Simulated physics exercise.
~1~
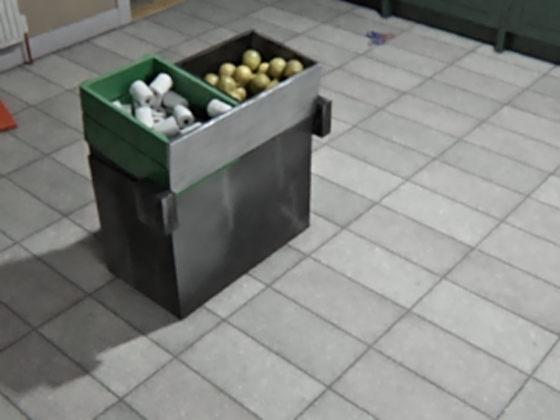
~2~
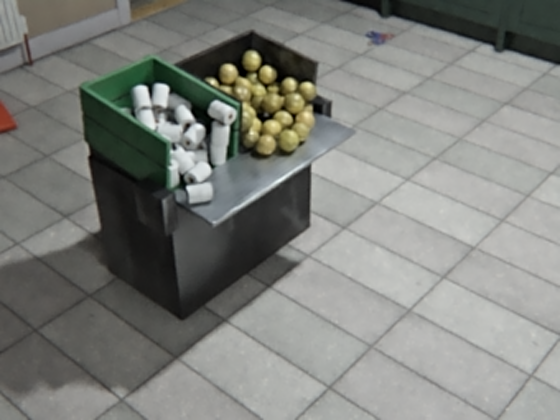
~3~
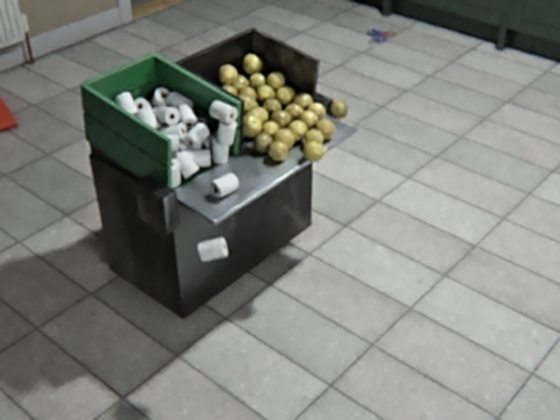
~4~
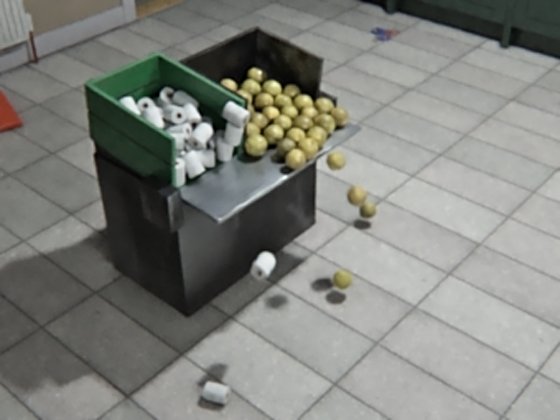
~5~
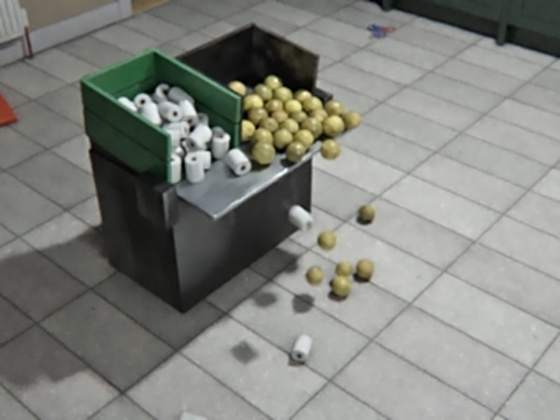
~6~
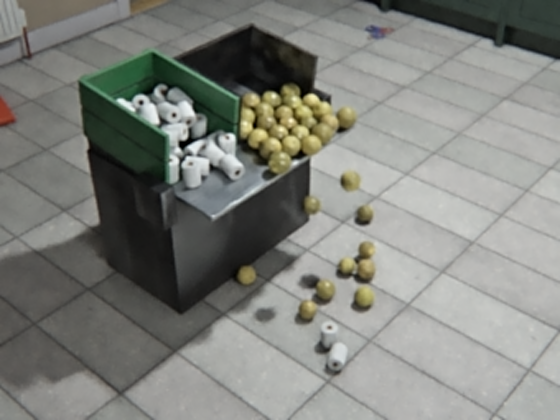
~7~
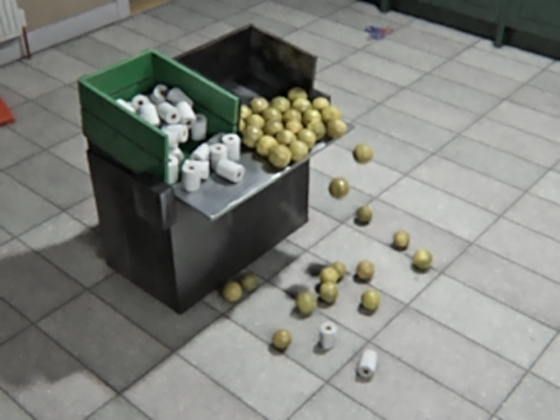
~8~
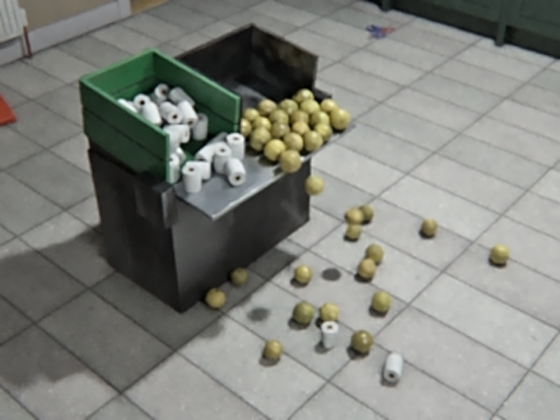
On a grey tiled floor, a dark stand holds a green bin of white paper rolls beside a black bin of yellow apples, both closed in by a front flap. The flap drops outward and lies flat like a shelf, and the rolls and apples slide forward onto it. A roll tips over the edge first, then apples and a couple more rolls tumble to the floor. Apples keep dropping and rolling outward to the right. By the end, many apples and a few rolls lie scattered on the tiles, while most rolls remain in the green bin or on the flap beside heaped apples.
